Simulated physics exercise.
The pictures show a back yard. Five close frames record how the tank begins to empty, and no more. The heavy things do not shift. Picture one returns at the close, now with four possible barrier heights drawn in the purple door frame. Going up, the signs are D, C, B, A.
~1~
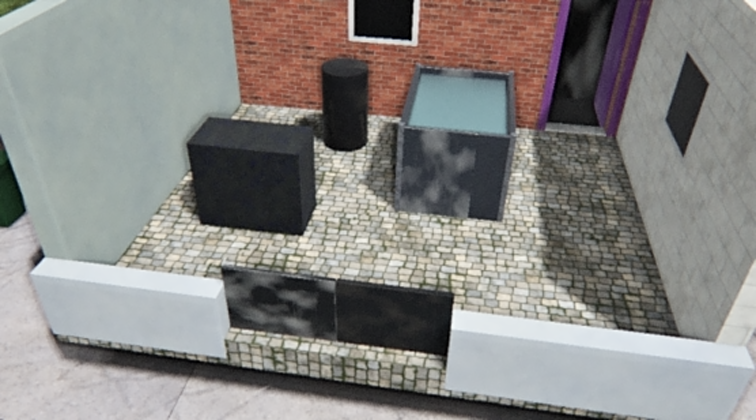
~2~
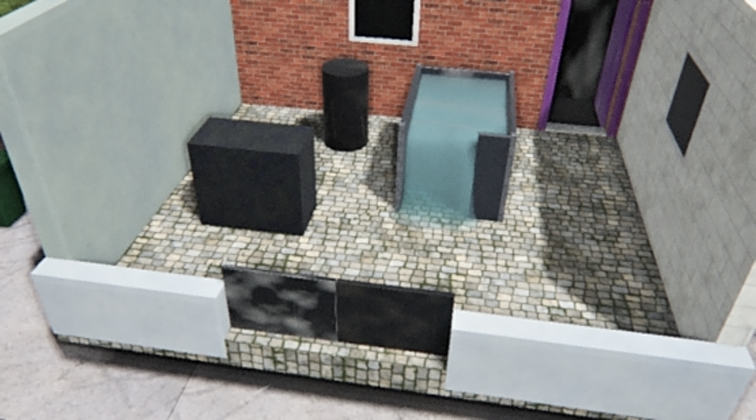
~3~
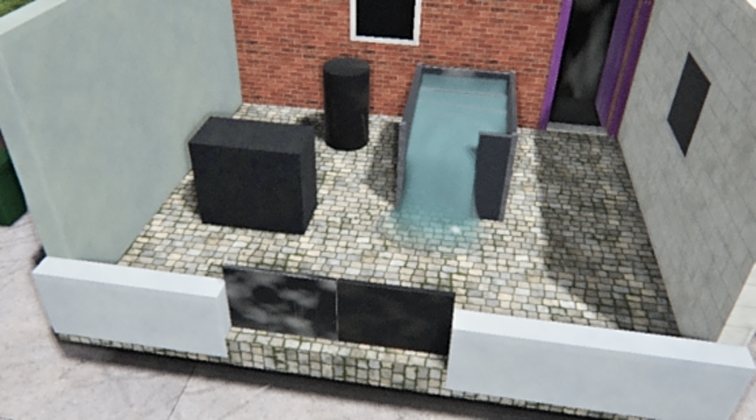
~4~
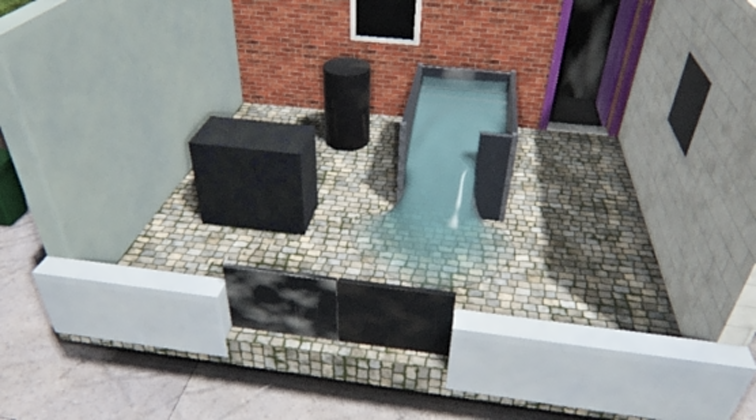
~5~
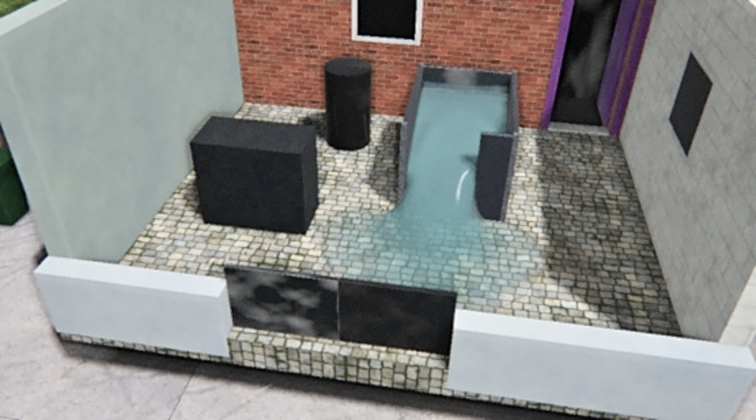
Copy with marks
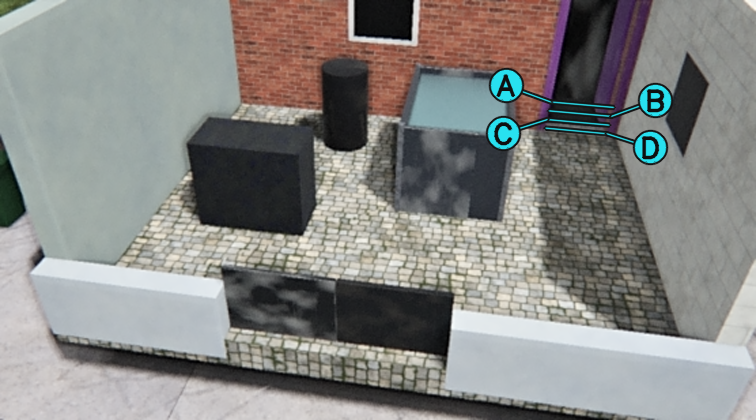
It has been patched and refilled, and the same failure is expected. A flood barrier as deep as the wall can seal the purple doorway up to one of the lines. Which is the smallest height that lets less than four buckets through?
Choose C.
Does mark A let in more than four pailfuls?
No, that is safe.
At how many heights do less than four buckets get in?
Three of the four.
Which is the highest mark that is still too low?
The answer is D.
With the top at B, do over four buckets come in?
No, not at all.
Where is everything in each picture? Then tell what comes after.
In the first frame, water in the tank at rest, its middle at (460, 104); foot of the purple doorway at (575, 133); shut gate at (337, 290).
In the second frame, front seen at (472, 227), 1 % of the ground wet.
In the third frame, front seen at (461, 250), 3 % of the ground wet.
In the fourth frame, front seen at (441, 284), 7 % of the ground wet.
In the fifth frame, front seen at (506, 295), 14 % of the ground wet.
On the marked copy, A at (582, 104); B at (580, 113); C at (578, 122); D at (576, 130); from the bottom up D, C, B, A.
If A is chosen, nothing gets over.
If B is chosen, nothing gets over.
If C is chosen, nothing gets over.
If D is chosen, some 25 bucketfuls get in.
